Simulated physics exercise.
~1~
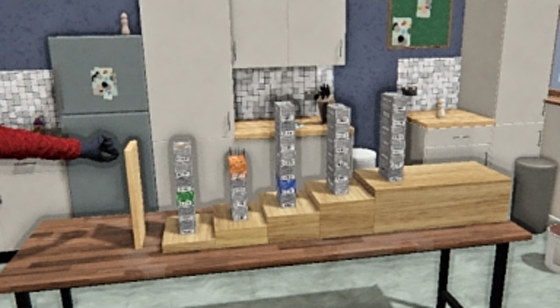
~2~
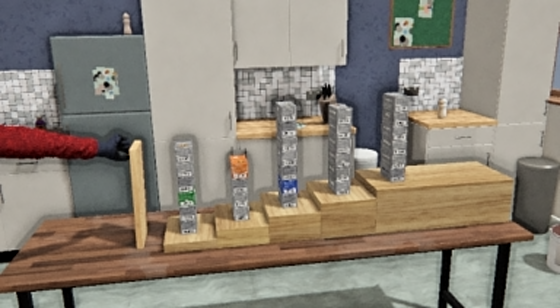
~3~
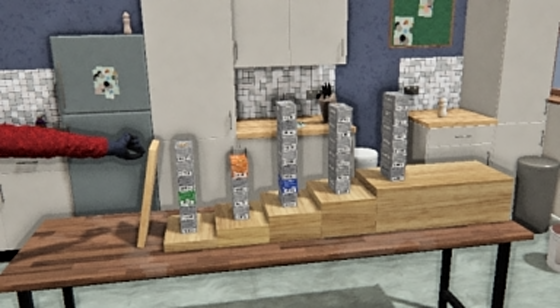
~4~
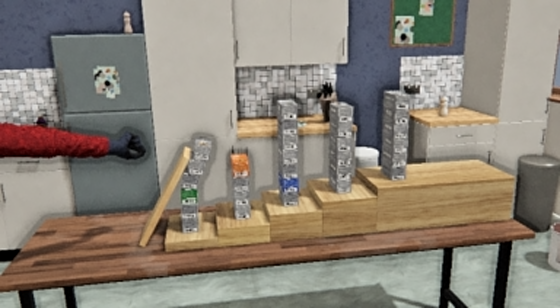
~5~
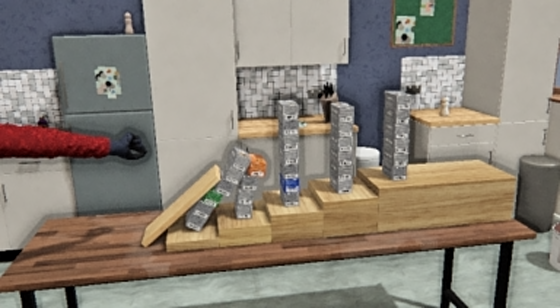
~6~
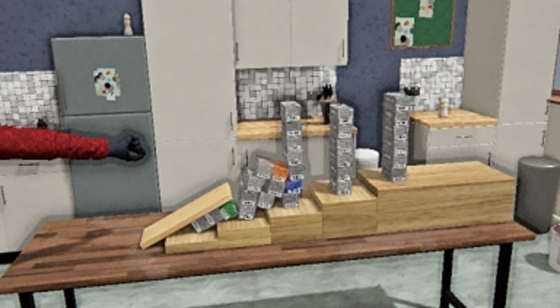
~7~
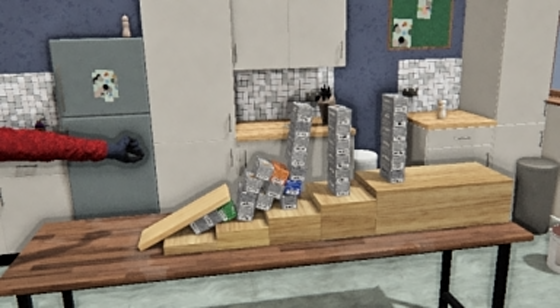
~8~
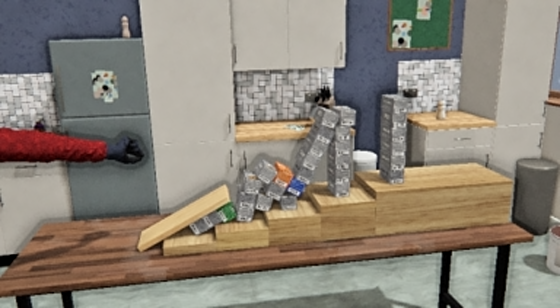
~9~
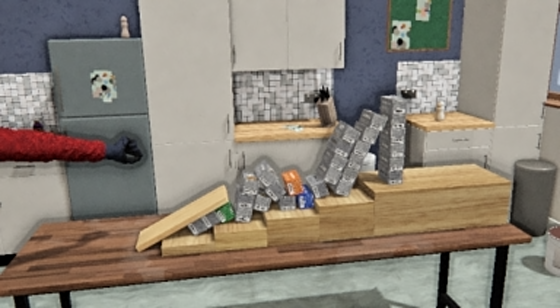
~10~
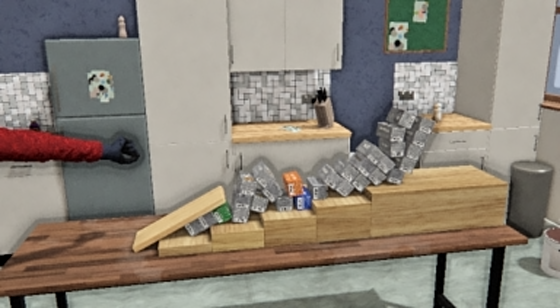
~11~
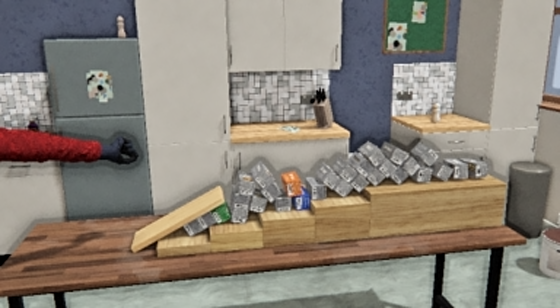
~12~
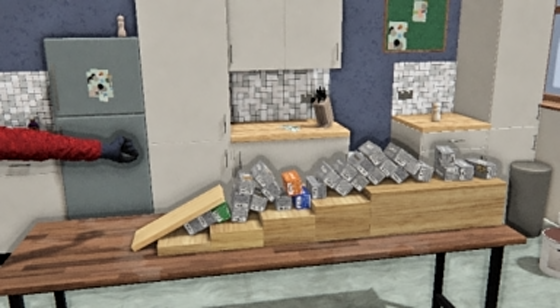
A wooden board, pushed near its top by a gloved hand in a red sleeve, tips right into the first stack of small packets, and the stacks on the rising steps topple one after another, leaving the packets strewn along the steps and the board resting at a slant.
